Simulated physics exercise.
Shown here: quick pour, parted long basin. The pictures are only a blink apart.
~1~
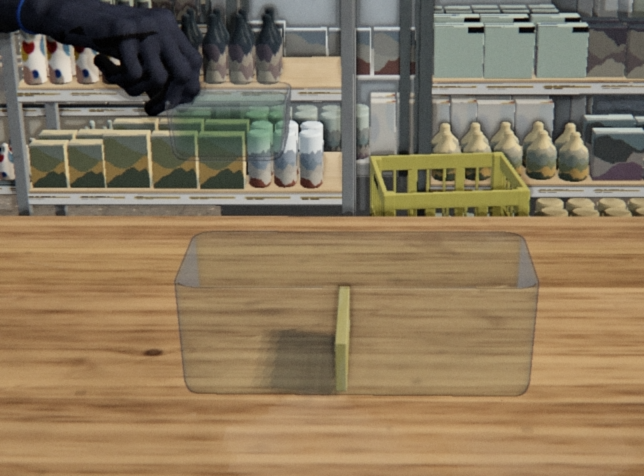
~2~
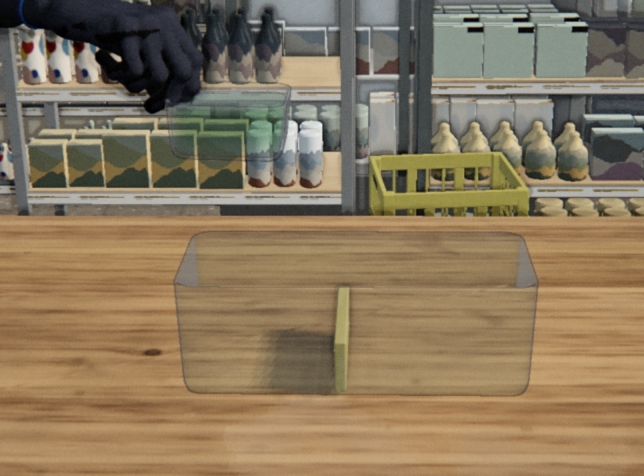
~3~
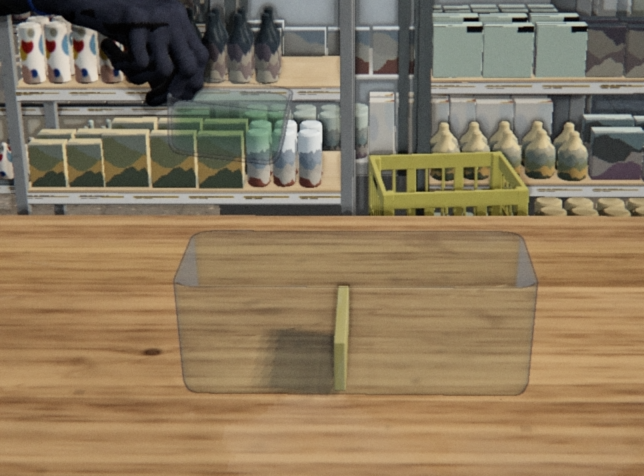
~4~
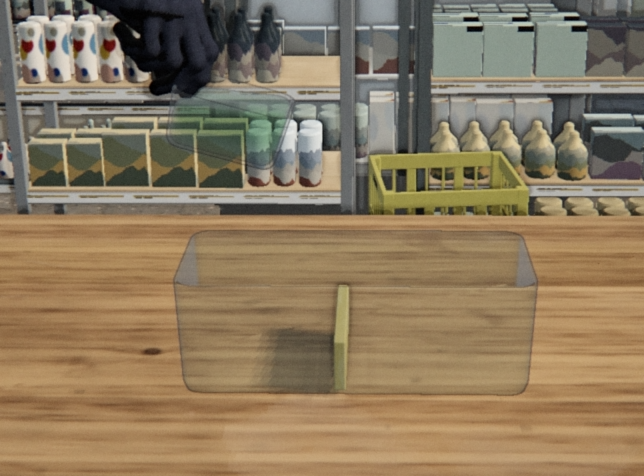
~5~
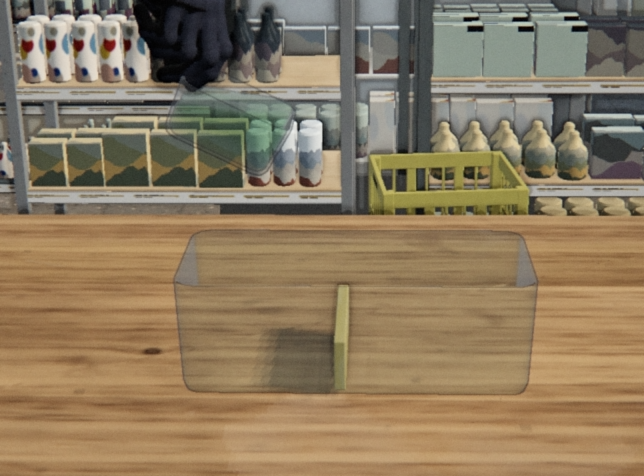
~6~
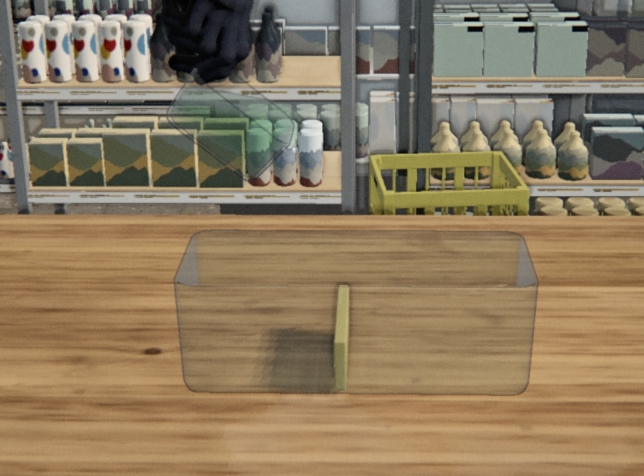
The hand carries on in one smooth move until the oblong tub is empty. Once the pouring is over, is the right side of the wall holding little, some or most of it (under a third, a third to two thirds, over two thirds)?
It holds some.
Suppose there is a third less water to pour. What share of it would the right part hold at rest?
Roughly 20 in a hundred.
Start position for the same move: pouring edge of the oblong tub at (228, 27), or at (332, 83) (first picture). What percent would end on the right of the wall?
Estimate, first then second: 5 per cent and 85 per cent.
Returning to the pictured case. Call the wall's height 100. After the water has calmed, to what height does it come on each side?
Left near 20; right near 10.
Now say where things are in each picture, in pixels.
Tilt 0°; pouring edge (288, 96); surface from (176, 102) to (286, 101); the long basin's rim runs from (185, 260) to (530, 261); the wall's top is at (343, 315), in the first frame.
Tilt 2°; pouring edge (288, 97); surface from (176, 100) to (286, 102), in the second frame.
Tilt 7°; pouring edge (289, 102); surface from (177, 99) to (287, 103), in the third frame.
Tilt 15°; pouring edge (291, 111); surface from (179, 97) to (291, 105), in the fourth frame.
Tilt 26°; pouring edge (292, 122); surface from (179, 98) to (294, 114); 3 per cent is over the edge, in the fifth frame.
Tilt 39°; pouring edge (290, 135); surface from (178, 96) to (275, 113); 10 per cent is over the edge, in the sixth frame.
A moment on, the oblong tub is tipped right over and 7 per cent is still to pour, 15 is left of the wall and 35 right of it.
Next, the oblong tub is tipped right over and 0 per cent is still to pour, 46 is left of the wall and 51 right of it.
Then the oblong tub is tipped right over and 0 per cent is still to pour, 49 is left of the wall and 49 right of it.
Later the oblong tub is tipped right over and 0 per cent is still to pour, 49 is left of the wall and 49 right of it.
Finally, 49 per cent lies left of the wall, 50 right of it and 2 outside.
